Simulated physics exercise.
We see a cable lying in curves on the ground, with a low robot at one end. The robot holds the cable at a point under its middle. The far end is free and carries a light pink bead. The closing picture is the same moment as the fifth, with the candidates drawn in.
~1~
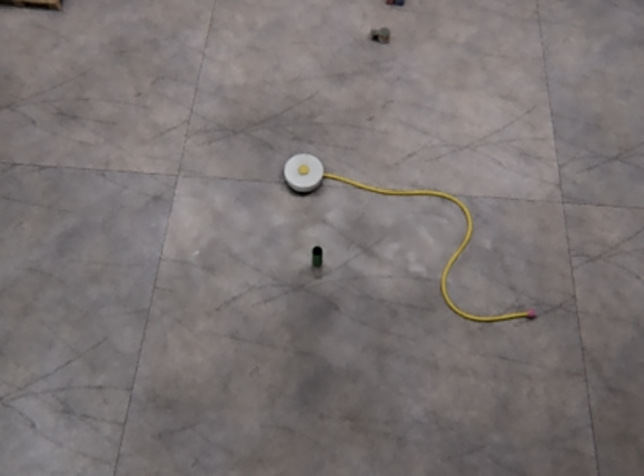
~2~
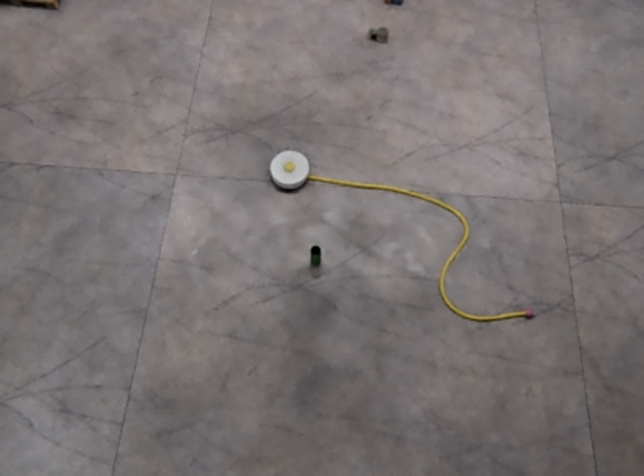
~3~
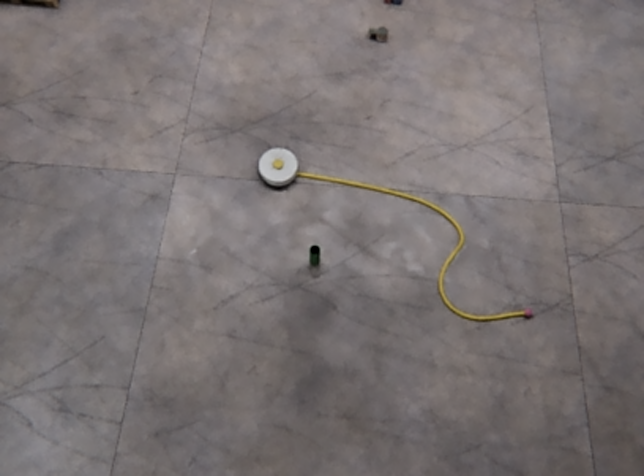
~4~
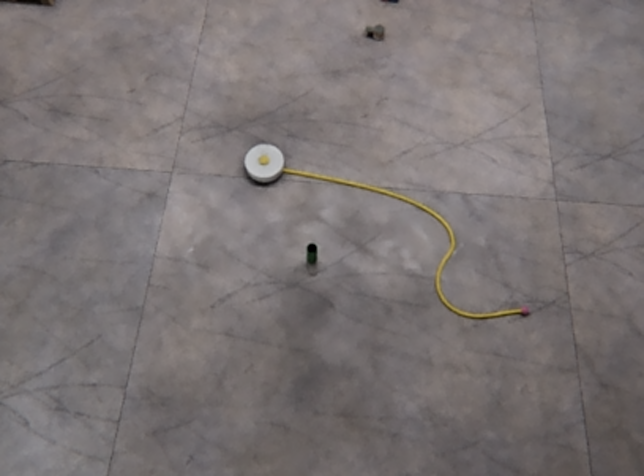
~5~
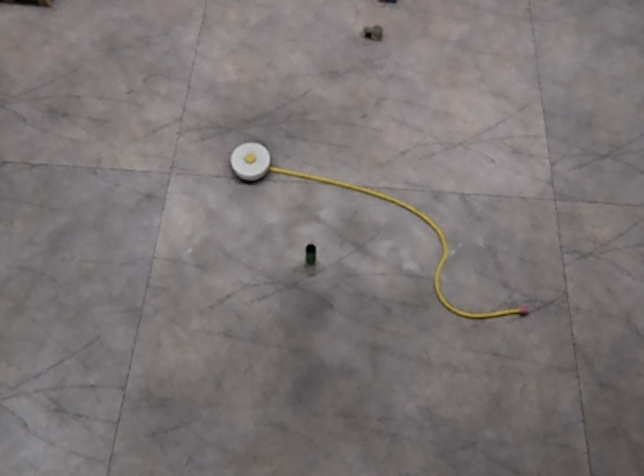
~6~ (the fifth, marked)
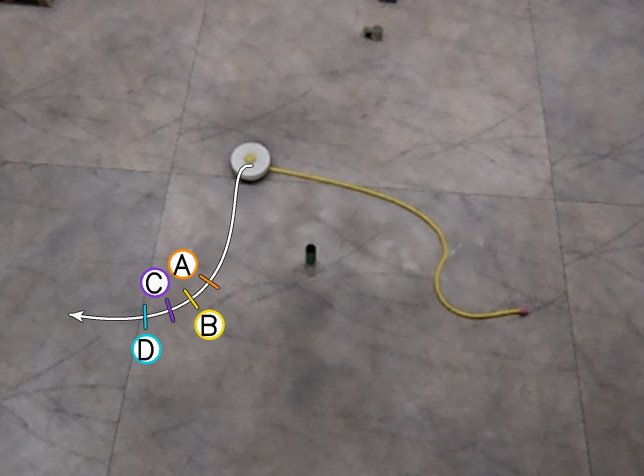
A round white robot with a yellow centre sits at the left end of a curving yellow cable on a grey, marbled tiled floor, seen from above at an angle. A small dark green post stands below the robot, and a pinkish bead marks the cable's free end at lower right. The robot slides steadily left and slightly upward, drawing the nearer curves straighter while the beaded end barely moves, and the view shifts very slightly.
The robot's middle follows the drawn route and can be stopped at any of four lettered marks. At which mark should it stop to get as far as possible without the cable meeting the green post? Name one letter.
B is the last safe stop.
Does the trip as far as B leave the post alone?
For that mark, yes.
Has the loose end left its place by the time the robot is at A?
No.
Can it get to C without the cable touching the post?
No.
On the marked copy, A at (209, 282); B at (191, 299); C at (170, 310); D at (145, 317); the route from (252, 166) via (210, 281) to (70, 315).
Following B. Soon after the start, robot (233, 205), middle of the cable (406, 216), free end (524, 310).
Later, robot (221, 256), middle of the cable (395, 220), free end (524, 310).
In the end, robot (189, 297), middle of the cable (371, 239), free end (524, 310); nothing has been touched.
As for the rest, A is safe but short; C brings the cable against the post; D brings the cable against the post.
